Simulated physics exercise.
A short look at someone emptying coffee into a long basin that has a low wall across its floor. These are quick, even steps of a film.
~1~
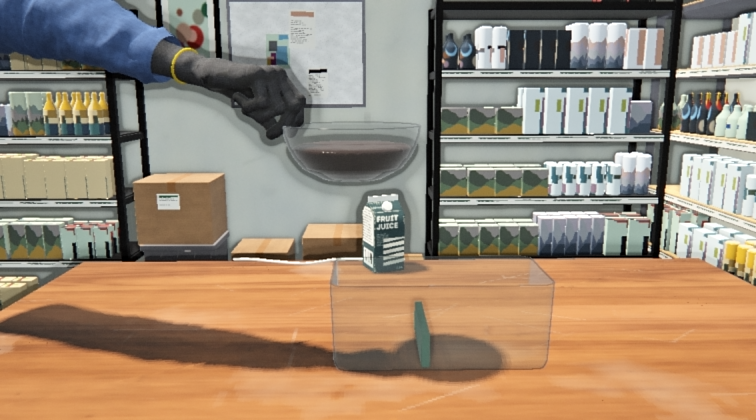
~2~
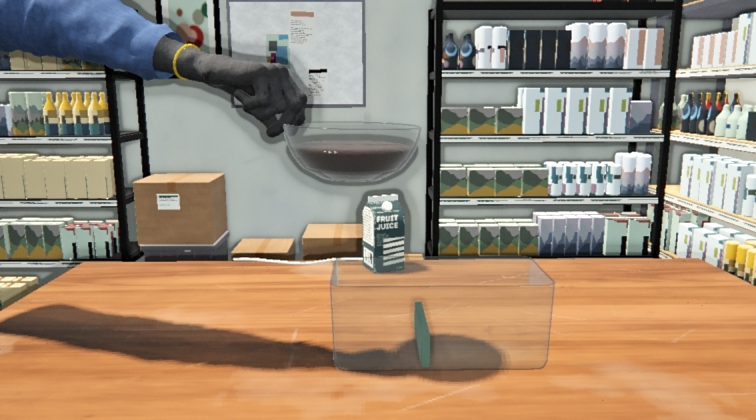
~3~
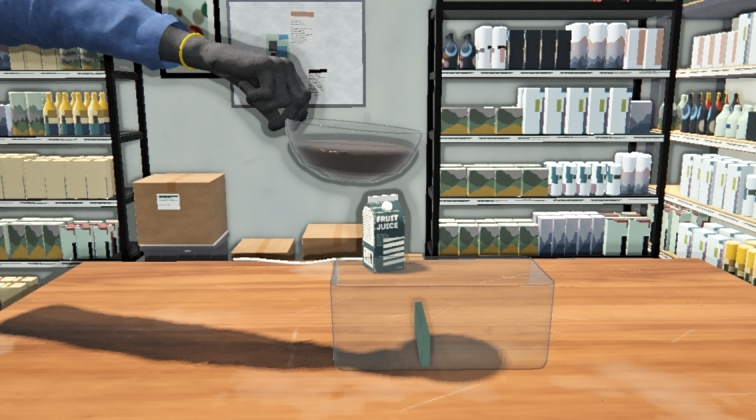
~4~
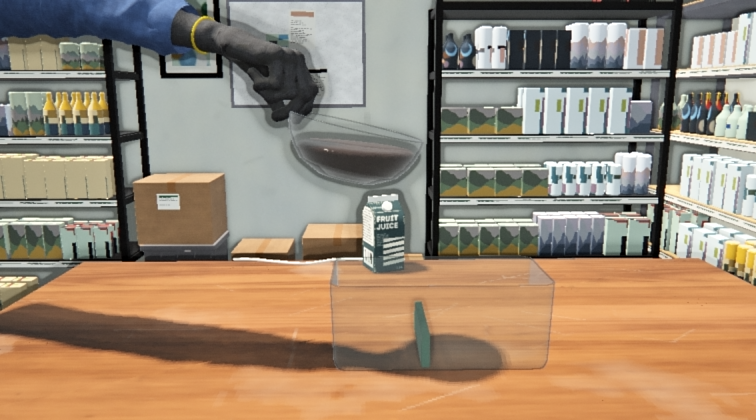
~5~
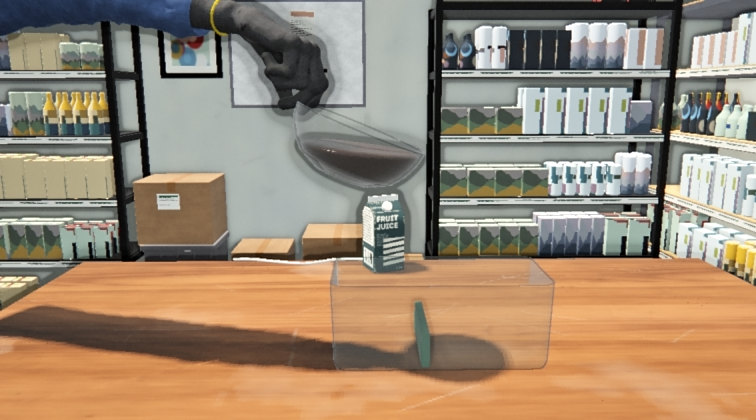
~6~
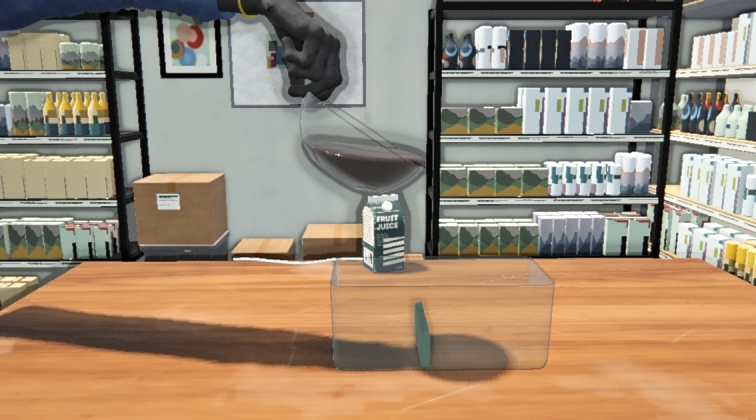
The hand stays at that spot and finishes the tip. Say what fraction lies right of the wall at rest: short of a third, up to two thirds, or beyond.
The share right of the wall is over two thirds.
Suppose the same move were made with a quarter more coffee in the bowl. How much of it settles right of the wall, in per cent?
Some 75 per cent.
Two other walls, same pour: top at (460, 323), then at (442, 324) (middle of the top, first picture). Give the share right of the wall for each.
In turn 30 and 50 in a hundred.
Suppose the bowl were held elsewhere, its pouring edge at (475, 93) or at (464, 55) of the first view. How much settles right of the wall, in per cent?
Roughly 80 per cent, and 80 per cent.
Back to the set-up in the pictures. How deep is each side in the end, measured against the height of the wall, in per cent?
The left part 20 per cent, the right part 50.
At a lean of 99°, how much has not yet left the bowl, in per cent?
It comes to 5 per cent or so.
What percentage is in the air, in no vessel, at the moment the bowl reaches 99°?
Roughly 35 in a hundred.
A moment on, the bowl is tipped on its side and 4 per cent is still to pour, 0 is left of the wall and 62 right of it.
Next, the bowl is tipped right over and 0 per cent is still to pour, 22 is left of the wall and 74 right of it.
Then the bowl is tipped right over and 0 per cent is still to pour, 25 is left of the wall and 74 right of it.
Later the bowl is tipped right over and 0 per cent is still to pour, 25 is left of the wall and 74 right of it.
Finally, 25 per cent lies left of the wall, 74 right of it and 1 outside.
